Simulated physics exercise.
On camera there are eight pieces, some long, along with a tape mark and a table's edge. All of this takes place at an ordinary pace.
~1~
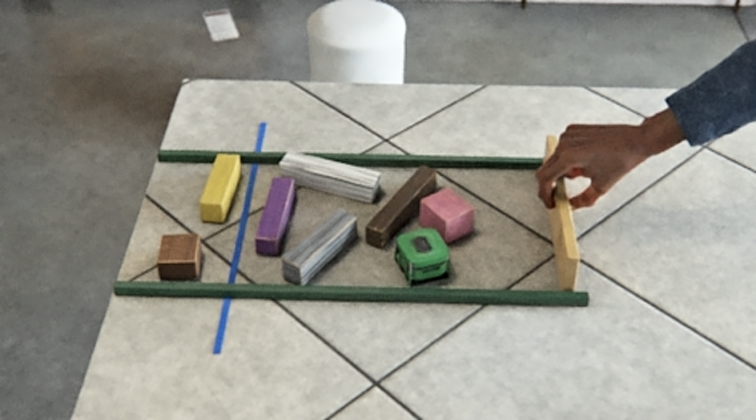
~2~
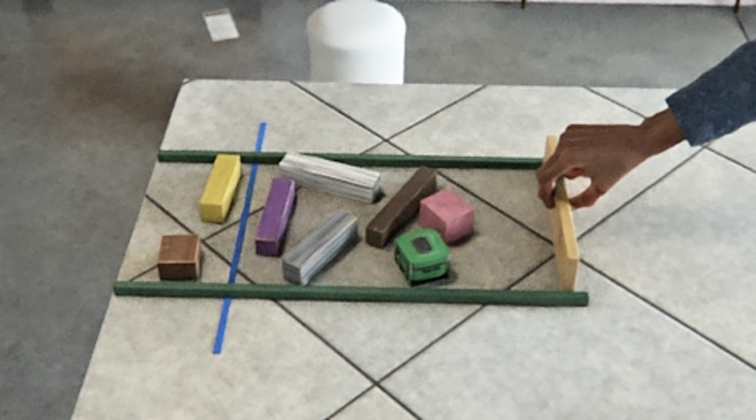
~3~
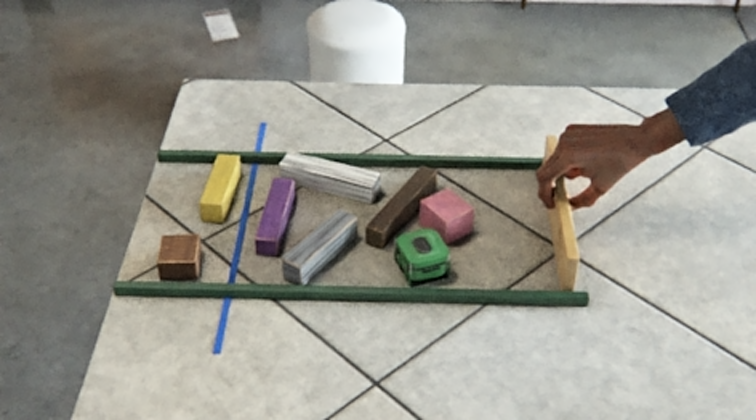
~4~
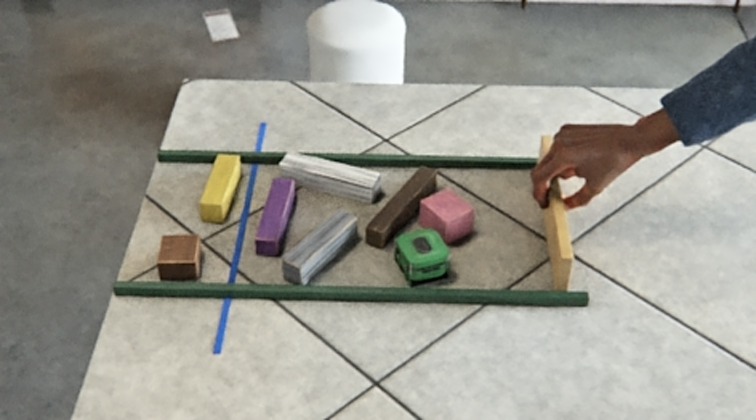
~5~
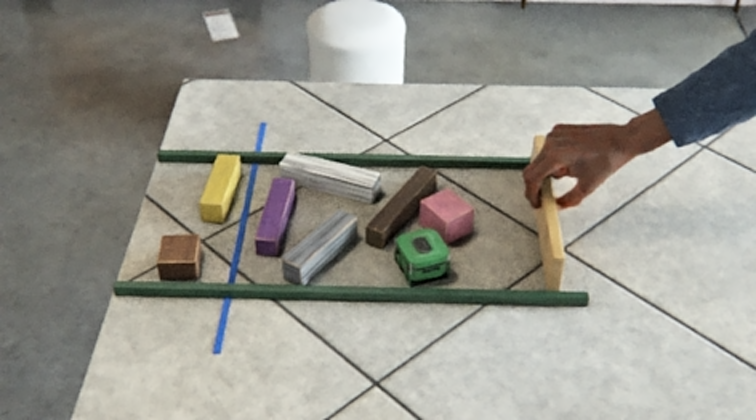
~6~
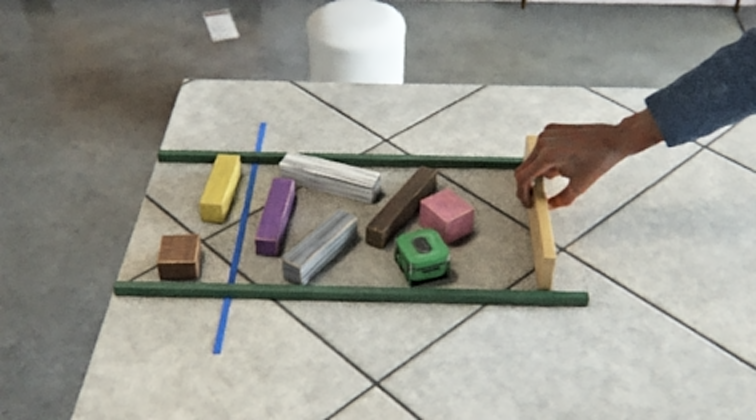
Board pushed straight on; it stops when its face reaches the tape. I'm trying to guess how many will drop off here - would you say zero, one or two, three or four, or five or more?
I'd say one or two.
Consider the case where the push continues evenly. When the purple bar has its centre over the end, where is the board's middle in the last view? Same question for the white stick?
Roughly (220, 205); for the second one, roughly (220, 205).
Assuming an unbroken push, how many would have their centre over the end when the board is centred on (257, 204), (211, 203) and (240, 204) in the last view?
First 1, next 4, last 1.
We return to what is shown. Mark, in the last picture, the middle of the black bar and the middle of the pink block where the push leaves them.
(214, 187) and (225, 210).
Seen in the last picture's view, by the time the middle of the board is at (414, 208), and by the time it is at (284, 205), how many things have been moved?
Moved so far: 5, then 8.
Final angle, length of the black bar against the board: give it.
Somewhere near 30 degrees, I'd say.
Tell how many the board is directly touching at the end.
It ends up touching 3.
Soon after, none off yet; brown block at rest near (180, 257); yellow bar at rest near (221, 188); purple bar at rest near (276, 216).
At rest, the number that fall off is one or two; fallen, yellow bar.
